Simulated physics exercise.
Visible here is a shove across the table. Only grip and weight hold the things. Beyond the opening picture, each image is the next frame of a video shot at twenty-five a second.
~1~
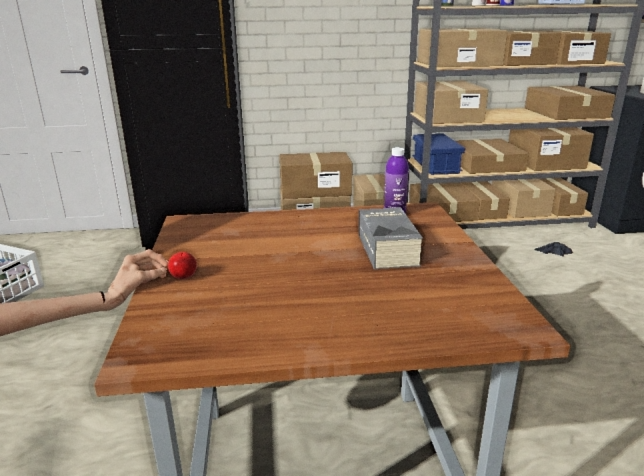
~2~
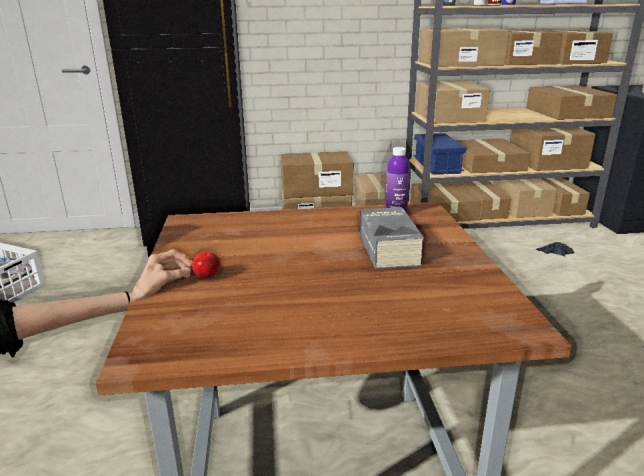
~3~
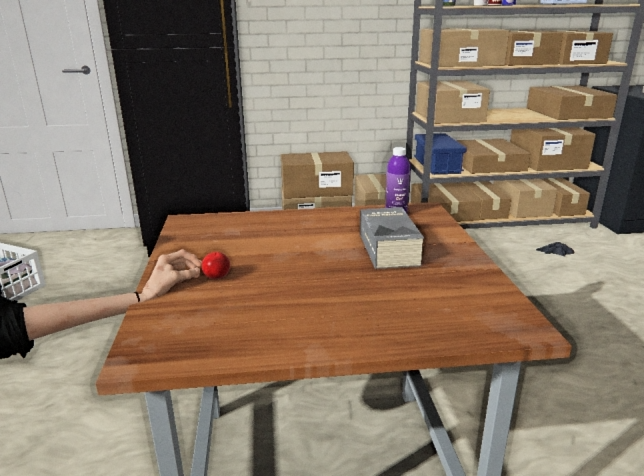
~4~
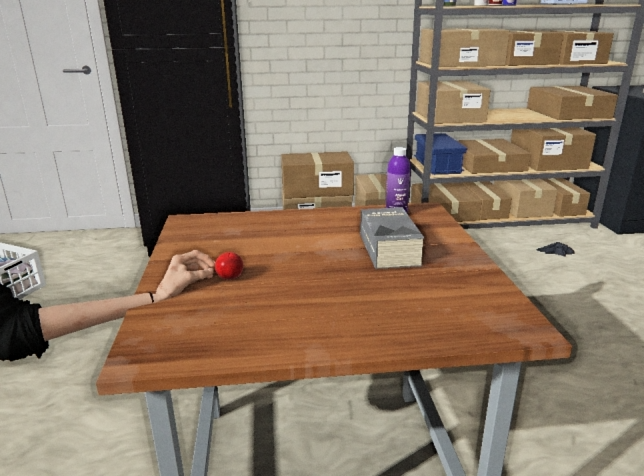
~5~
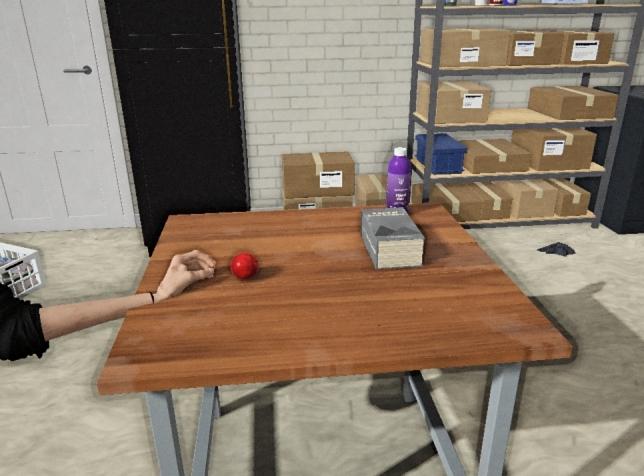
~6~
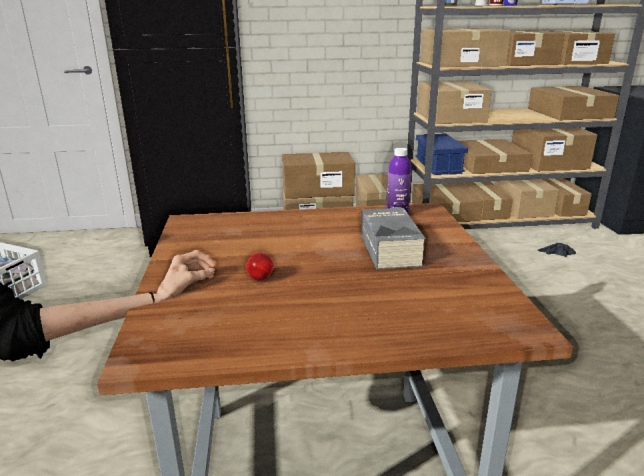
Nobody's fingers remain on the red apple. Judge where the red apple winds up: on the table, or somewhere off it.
It will end up off the table.
Then, 0.40 s past the last view, red apple displaced well along near (407, 271).
Then, 0.90 s past the last view, red apple now off the table.
Finally, off the table, red apple.
